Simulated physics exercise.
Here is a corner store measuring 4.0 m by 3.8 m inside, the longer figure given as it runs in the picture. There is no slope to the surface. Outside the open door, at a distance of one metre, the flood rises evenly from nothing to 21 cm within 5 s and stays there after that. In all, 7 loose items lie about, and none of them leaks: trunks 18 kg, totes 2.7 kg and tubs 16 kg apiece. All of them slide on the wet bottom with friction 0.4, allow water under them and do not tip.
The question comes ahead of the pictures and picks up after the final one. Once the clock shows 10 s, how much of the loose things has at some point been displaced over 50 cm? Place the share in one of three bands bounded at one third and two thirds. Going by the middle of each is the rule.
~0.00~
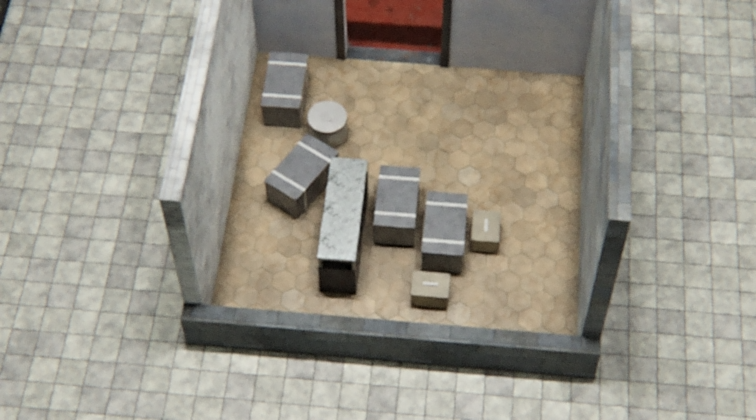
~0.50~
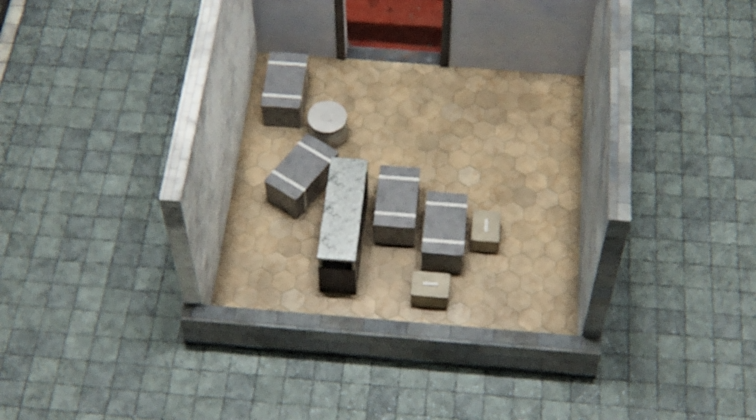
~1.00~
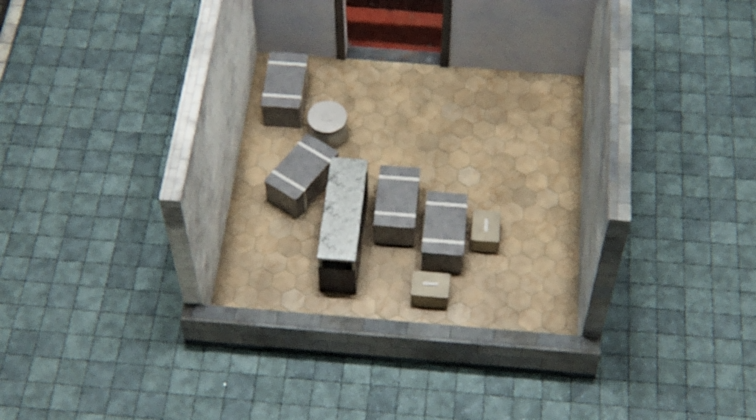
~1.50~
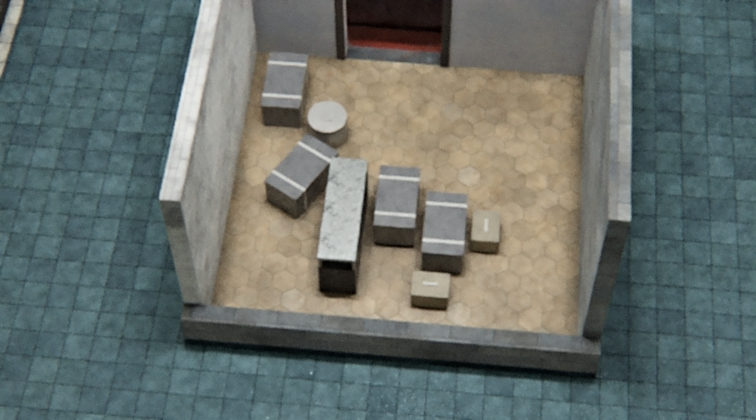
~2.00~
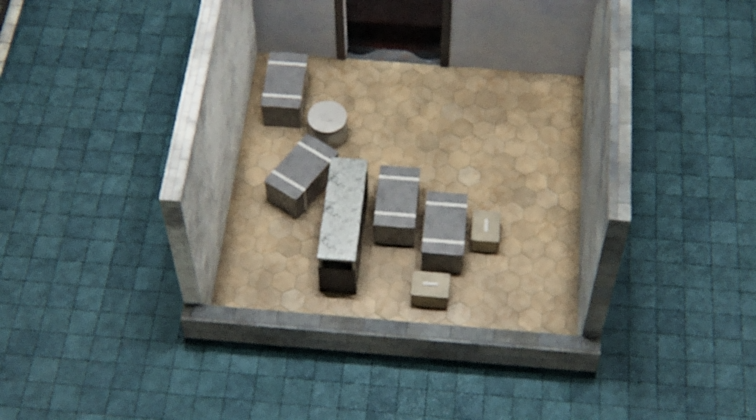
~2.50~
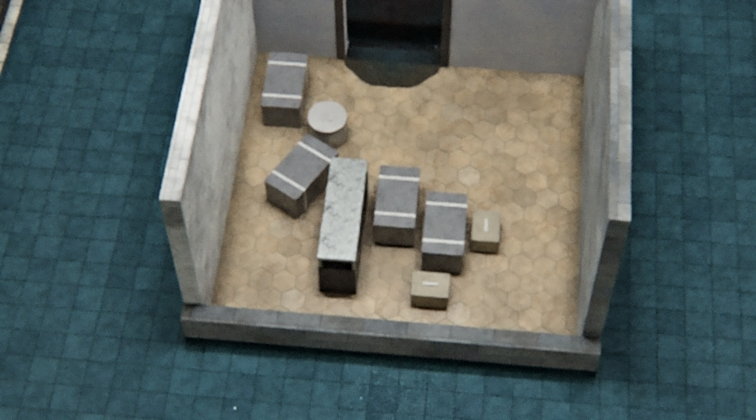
Most of them.
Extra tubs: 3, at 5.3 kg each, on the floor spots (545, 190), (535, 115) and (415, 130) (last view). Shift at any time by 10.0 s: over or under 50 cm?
First stays within it, second stays within it, third exceeds it.
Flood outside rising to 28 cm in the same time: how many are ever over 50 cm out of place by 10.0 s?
The count would be 6.
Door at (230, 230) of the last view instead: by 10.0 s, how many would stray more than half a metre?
The count would be 3.
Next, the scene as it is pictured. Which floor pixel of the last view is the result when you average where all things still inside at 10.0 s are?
(388, 251).
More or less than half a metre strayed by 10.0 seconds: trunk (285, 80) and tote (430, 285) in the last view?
Result, in order: Stayed within / exceeded.
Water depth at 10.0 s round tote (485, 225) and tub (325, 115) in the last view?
Roughly 11 and 8 cm.
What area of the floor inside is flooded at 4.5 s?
At that time the wet patch spans about 4.0 m2.
After 3.5 s 0 of 7 are over 50 cm from their spots; 0 afloat.
After 4.5 s 0 of 7 are over 50 cm from their spots; 0 afloat.
After 7.0 s 4 of 7 are over 50 cm from their spots; 0 afloat.
After 10.0 s 6 of 7 are over 50 cm from their spots, and 6 have been at some point; 6 afloat.
